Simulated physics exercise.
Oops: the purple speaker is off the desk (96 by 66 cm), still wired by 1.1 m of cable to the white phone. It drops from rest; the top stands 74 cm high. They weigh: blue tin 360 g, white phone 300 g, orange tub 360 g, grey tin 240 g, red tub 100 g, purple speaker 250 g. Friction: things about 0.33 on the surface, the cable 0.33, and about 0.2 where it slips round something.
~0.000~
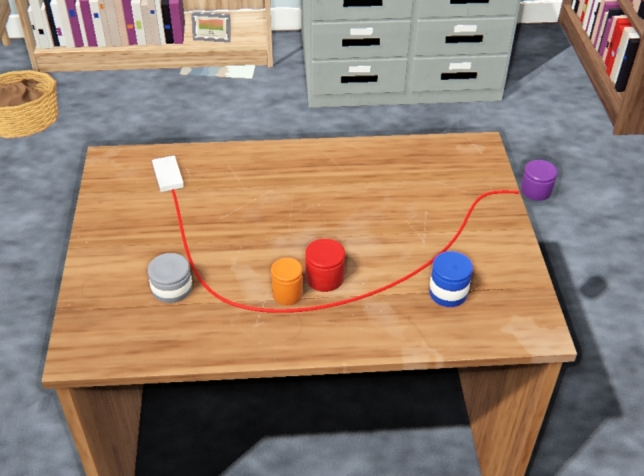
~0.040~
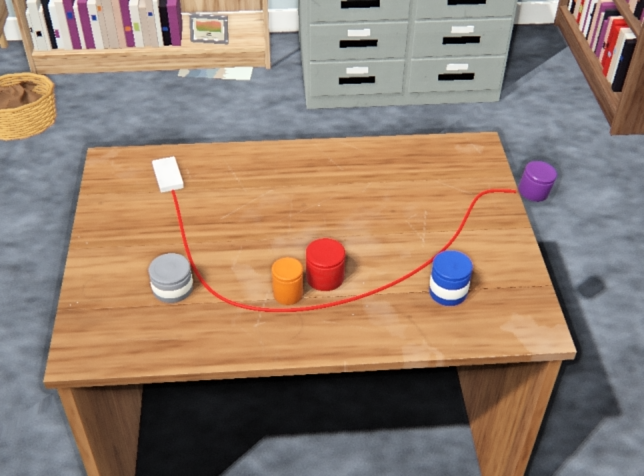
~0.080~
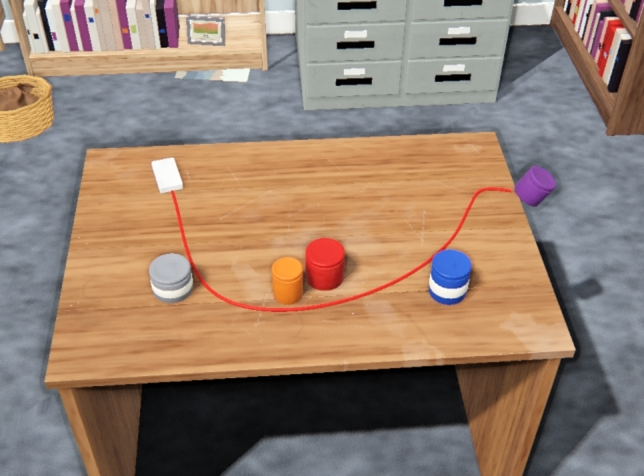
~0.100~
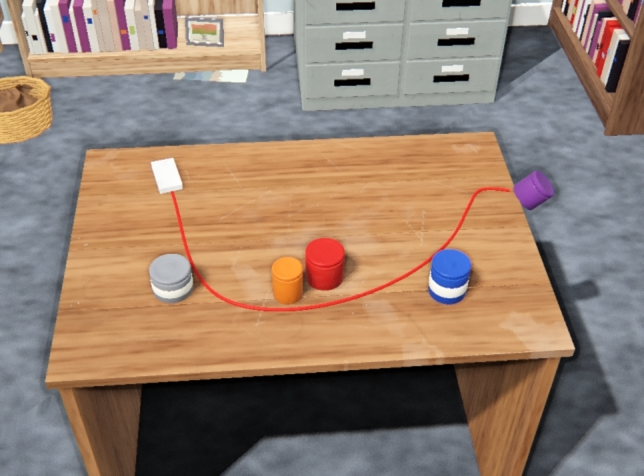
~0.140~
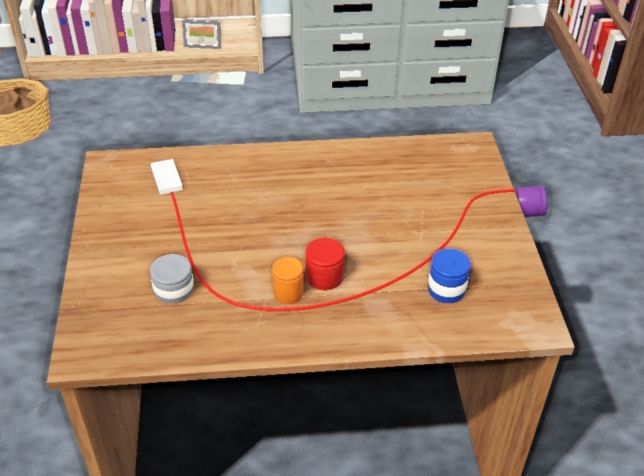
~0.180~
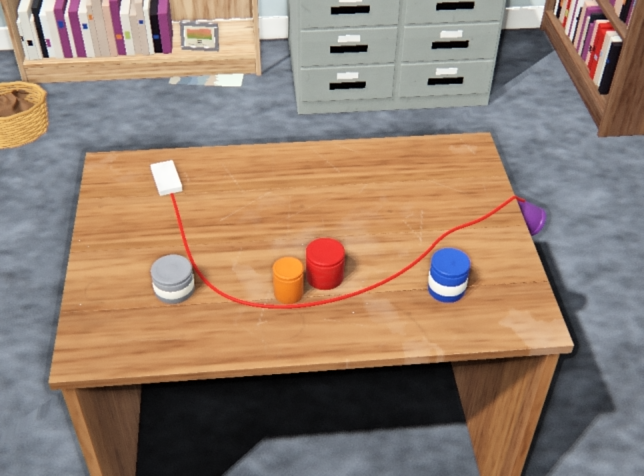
A purple cylinder wired to a white object tilts and drops beside the desk's right edge.
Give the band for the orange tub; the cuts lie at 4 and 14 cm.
Result: Orange tub shifts a middling way.
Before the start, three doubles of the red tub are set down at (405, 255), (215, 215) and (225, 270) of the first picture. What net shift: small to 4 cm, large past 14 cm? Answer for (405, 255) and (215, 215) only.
In that order: Small, small.
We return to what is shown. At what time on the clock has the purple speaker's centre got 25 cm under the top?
That is: 0.40 s.
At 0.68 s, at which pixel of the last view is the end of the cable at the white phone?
Near (203, 208).
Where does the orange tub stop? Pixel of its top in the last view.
At about (304, 235).
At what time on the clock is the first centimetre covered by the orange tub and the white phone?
Orange tub 0.28 s, white phone 0.28 s.
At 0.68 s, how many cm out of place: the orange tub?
About: Orange tub 8 cm.
At 0.4 s, the cable's tail end at (192, 201); orange tub 6 cm off its start, purple speaker over the edge, white phone 5 cm off its start.
At 0.7 s, the cable's tail end at (203, 208); orange tub 8 cm off its start, purple speaker over the edge, white phone 8 cm off its start.
At 0.9 s, the cable's tail end at (214, 216); orange tub 8 cm off its start at (302, 238), purple speaker over the edge, white phone 12 cm off its start at (199, 201).
At 1.2 s, the cable's tail end at (221, 221); orange tub 9 cm off its start, white phone 14 cm off its start, purple speaker over the edge.
At 2.4 s, the cable's tail end at (243, 235); orange tub 9 cm off its start at (304, 235), white phone 20 cm off its start at (226, 219), purple speaker over the edge, red tub 7 cm off its start at (336, 229).
